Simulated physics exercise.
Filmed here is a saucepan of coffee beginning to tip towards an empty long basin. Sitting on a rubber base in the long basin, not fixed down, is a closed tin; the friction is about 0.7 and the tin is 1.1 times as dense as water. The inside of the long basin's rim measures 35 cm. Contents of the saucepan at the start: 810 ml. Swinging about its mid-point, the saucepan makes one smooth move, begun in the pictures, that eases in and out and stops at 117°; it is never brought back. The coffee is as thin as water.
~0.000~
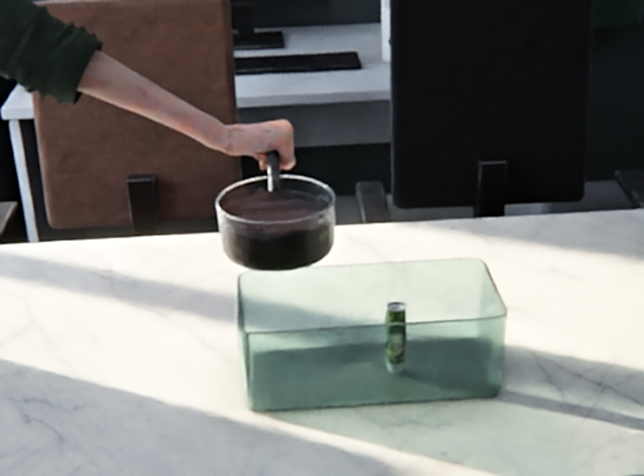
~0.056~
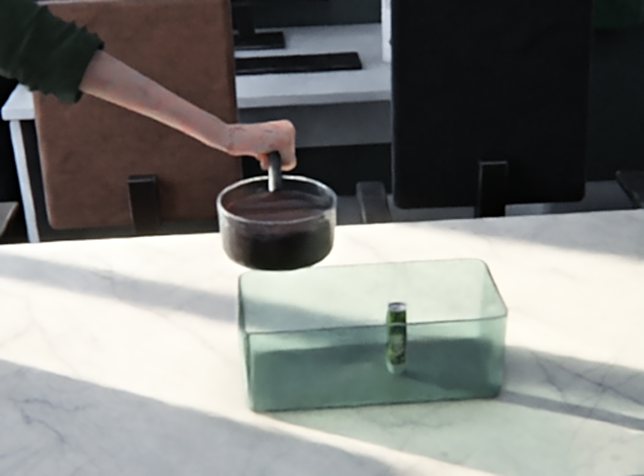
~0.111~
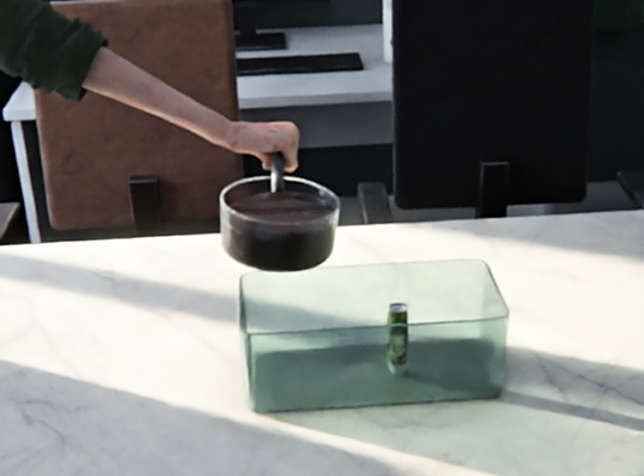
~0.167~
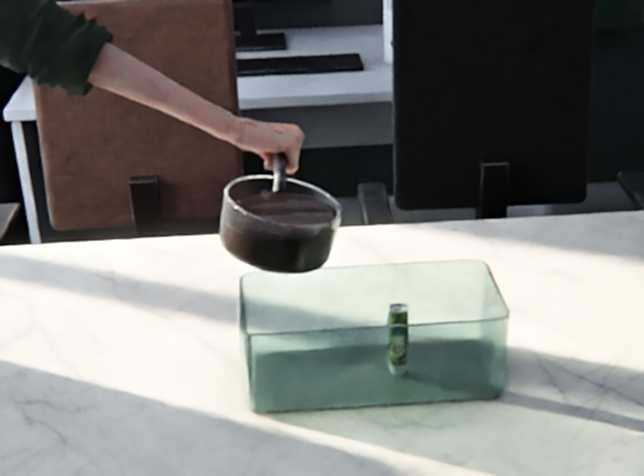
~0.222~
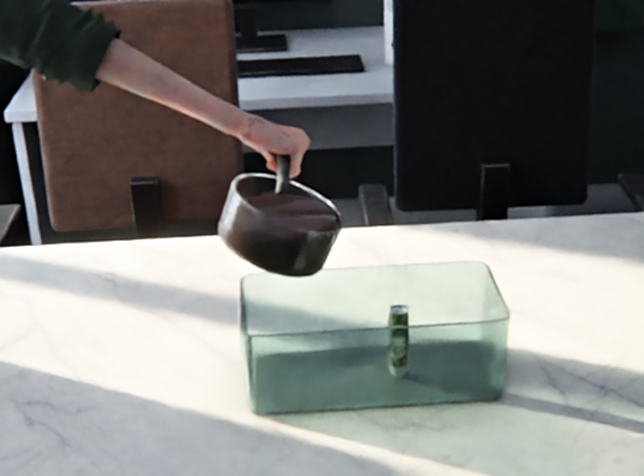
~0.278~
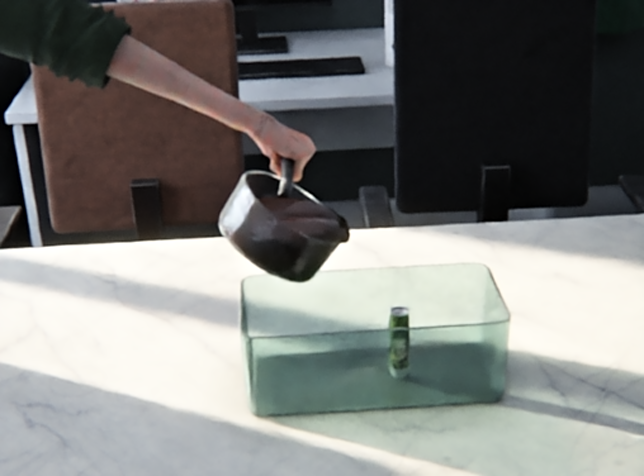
In this clip, a hand holds a clear saucepan of dark coffee above a long, greenish basin with a small green tin inside, then tilts the pan steadily to the right until a little coffee passes over its lip.
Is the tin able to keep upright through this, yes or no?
No, it topples.
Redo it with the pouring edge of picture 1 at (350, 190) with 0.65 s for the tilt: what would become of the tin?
Result: Tin tipped over.
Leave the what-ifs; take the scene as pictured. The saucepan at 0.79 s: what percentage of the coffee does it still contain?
2 %.
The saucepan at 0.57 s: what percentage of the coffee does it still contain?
Around 18 in a hundred.
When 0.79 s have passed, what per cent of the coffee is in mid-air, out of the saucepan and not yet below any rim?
Around 3 percent of the liquid.
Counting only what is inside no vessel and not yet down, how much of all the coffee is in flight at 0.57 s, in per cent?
Estimate: About 26 % of all of it.
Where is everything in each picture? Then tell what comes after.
The first frame shows tilt 0°; pouring edge (334, 197); surface from (221, 213) to (332, 208); the long basin's rim runs from (238, 302) to (495, 287); the tin's top is at (396, 309).
The second frame shows tilt 2°; pouring edge (335, 198); surface from (222, 213) to (333, 208).
The third frame shows tilt 6°; pouring edge (338, 203); surface from (223, 213) to (336, 210).
The fourth frame shows tilt 13°; pouring edge (341, 211); surface from (224, 213) to (338, 212).
The fifth frame shows tilt 23°; pouring edge (342, 222); surface from (225, 214) to (341, 215).
The sixth frame shows tilt 35°; pouring edge (342, 235); surface from (222, 214) to (338, 224); 4 per cent is over the edge.
Then, 0.57 s in, the tilt is 100° and 18 per cent is still to pour; the tin stands where it began.
Then, 0.79 s in, the tilt is 117° and 2 per cent is still to pour; the tin leans 25°.
Then, 1.01 s in, the tilt is 117° and 0 per cent is still to pour; the tin lies on its side.
Then, 1.26 s in, the tilt is 117° and 0 per cent is still to pour; the tin lies on its side.
Finally, the tin lies on its side.
